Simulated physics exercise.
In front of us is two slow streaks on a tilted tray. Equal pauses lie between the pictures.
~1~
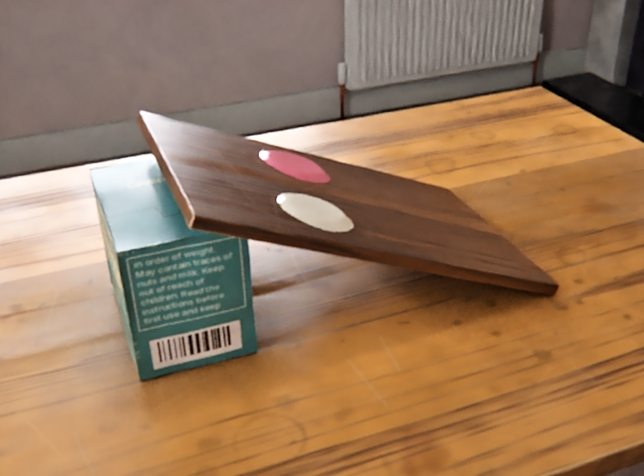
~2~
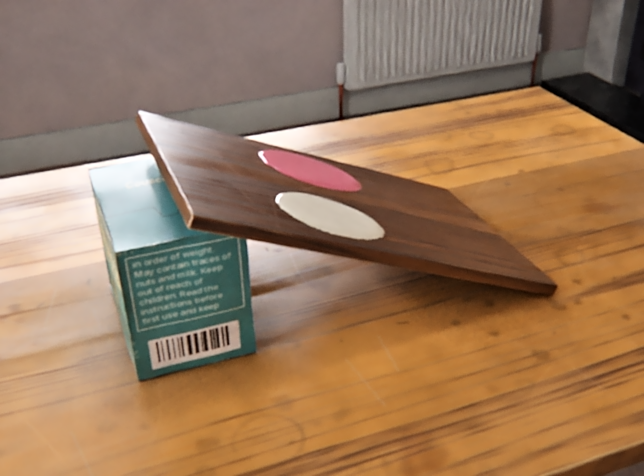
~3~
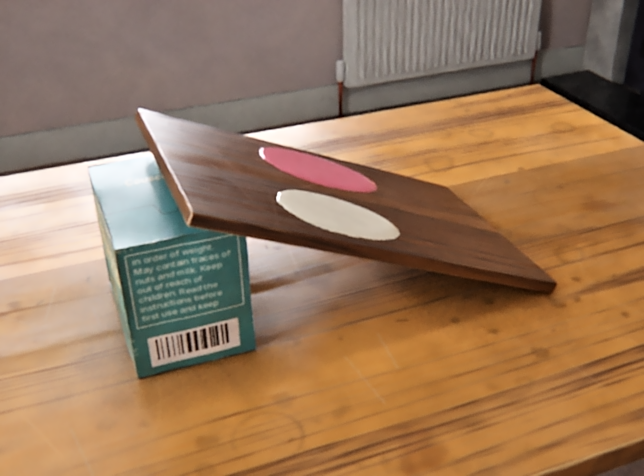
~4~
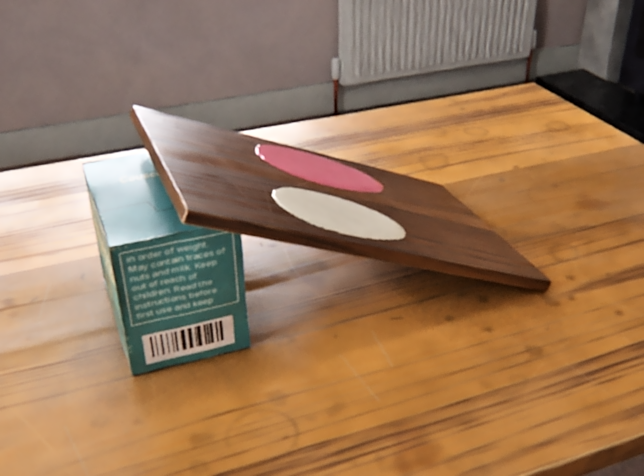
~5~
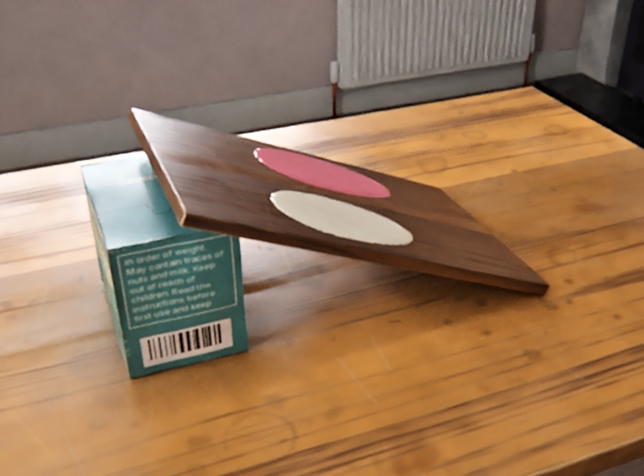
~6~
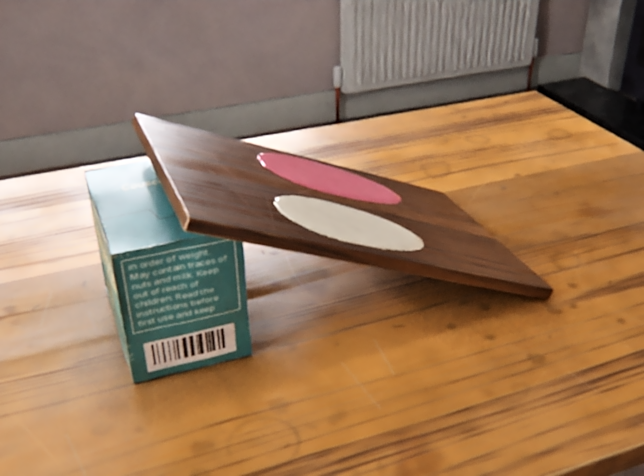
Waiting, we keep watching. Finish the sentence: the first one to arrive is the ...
The first one to arrive is the farther one.
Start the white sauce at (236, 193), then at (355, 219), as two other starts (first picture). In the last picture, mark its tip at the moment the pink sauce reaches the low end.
Starting from the first spot it gets to (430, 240), and from the second to (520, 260).
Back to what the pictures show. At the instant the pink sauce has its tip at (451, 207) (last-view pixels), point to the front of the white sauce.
It is at about (472, 248).
Shortly, the white sauce is three quarters of the way down; the pink sauce is close to the edge.
At the finish, the white sauce is close to the edge; the pink sauce is at the low edge.
